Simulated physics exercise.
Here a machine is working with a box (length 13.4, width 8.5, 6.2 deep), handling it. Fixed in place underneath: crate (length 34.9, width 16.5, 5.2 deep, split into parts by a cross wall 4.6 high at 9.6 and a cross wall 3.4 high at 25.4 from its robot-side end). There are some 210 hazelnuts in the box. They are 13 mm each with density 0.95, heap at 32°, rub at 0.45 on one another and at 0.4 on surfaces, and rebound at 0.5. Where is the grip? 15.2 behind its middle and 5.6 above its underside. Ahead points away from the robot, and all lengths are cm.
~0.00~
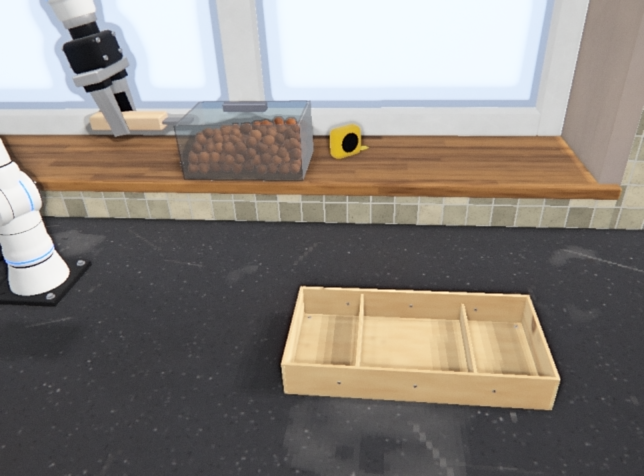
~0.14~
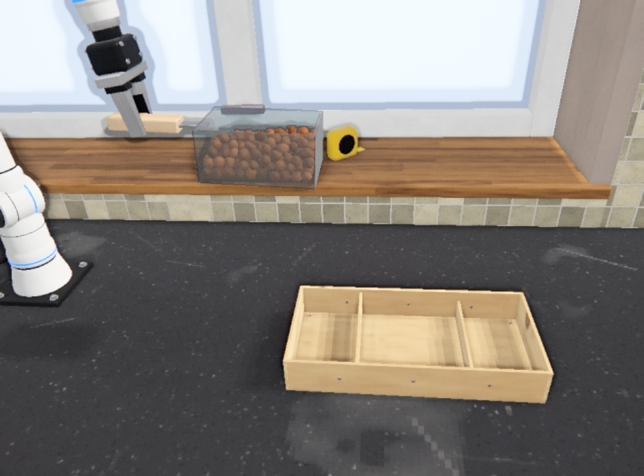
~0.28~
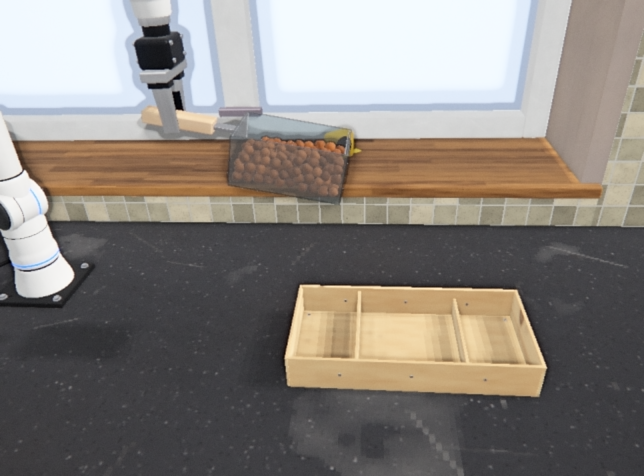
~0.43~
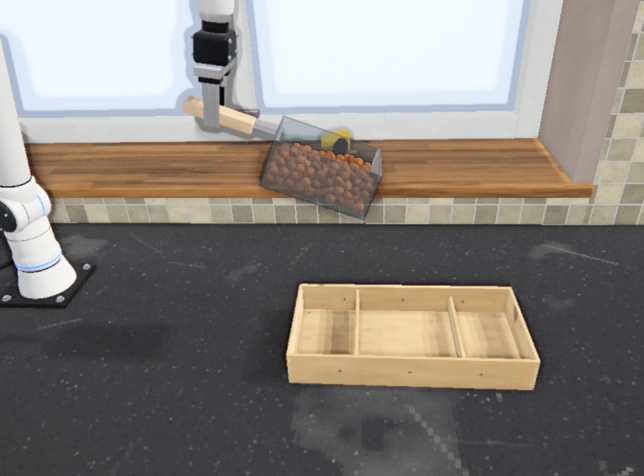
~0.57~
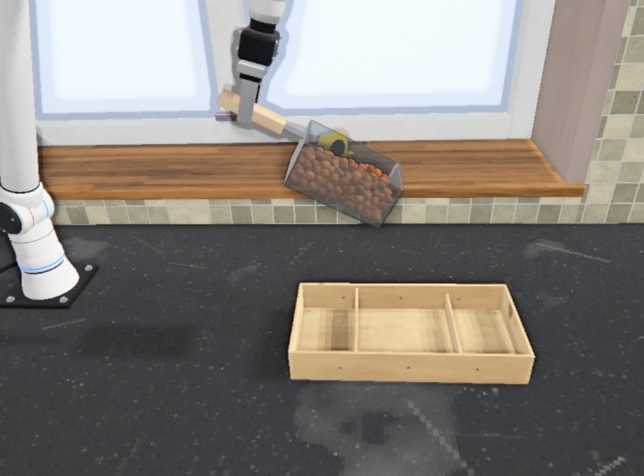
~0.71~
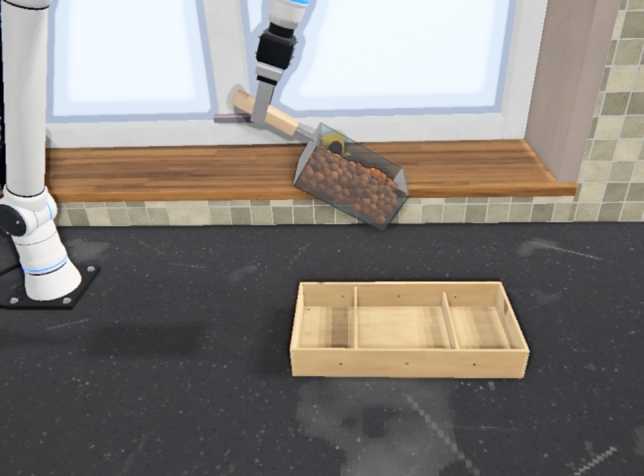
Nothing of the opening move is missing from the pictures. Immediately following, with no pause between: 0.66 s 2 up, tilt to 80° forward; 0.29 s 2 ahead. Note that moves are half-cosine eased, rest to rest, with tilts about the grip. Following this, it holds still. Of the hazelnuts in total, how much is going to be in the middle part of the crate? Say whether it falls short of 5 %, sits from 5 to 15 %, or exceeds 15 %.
It sits from 5 to 15 %.
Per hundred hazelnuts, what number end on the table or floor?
I'd put it at roughly 0 per cent.
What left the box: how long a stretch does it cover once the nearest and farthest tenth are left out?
Roughly 18 centimetres.
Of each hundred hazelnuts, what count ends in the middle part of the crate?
The share comes to around 8 per cent.
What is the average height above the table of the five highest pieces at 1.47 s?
32 cm, more or less.
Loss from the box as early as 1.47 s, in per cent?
Roughly 10 per cent by then.
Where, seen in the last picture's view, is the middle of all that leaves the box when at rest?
Centre estimate: About (341, 335).
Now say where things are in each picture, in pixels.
In the first frame, box floor at (251, 162), level; upper third of the load around (256, 135), from x 195 to 305, top at y 125; 206 in the box.
In the second frame, box floor at (263, 167), tilted 3° forward; upper third of the load around (264, 142), from x 210 to 315, top at y 130.
In the third frame, box floor at (289, 177), tilted 11° forward; upper third of the load around (278, 153), from x 240 to 340, top at y 140.
In the fourth frame, box floor at (316, 185), tilted 20° forward; upper third of the load around (299, 161), from x 270 to 370, top at y 150.
In the fifth frame, box floor at (335, 191), tilted 28° forward; upper third of the load around (318, 166), from x 295 to 385, top at y 150.
In the sixth frame, box floor at (341, 193), tilted 31° forward; upper third of the load around (326, 168), from x 305 to 395, top at y 155; 206 in the box.
By 1.09 s, tilted 61° forward, highest piece 31 above the table; 206 in the box.
By 1.47 s, tilted 80° forward, highest piece 32 above the table; 187 in the box, 14 in the robot-side part, 5 in flight or on a rim.
By 1.86 s, tilted 80° forward, highest piece 32 above the table; 154 in the box, 32 in the robot-side part, 15 in the middle part, 5 in flight or on a rim.
By 2.91 s, tilted 80° forward, highest piece 32 above the table; 147 in the box, 43 in the robot-side part, 16 in the middle part.
Final count, 147 in the box, 43 in the robot-side part, 16 in the middle part. That is 8 % in the middle part of the crate.
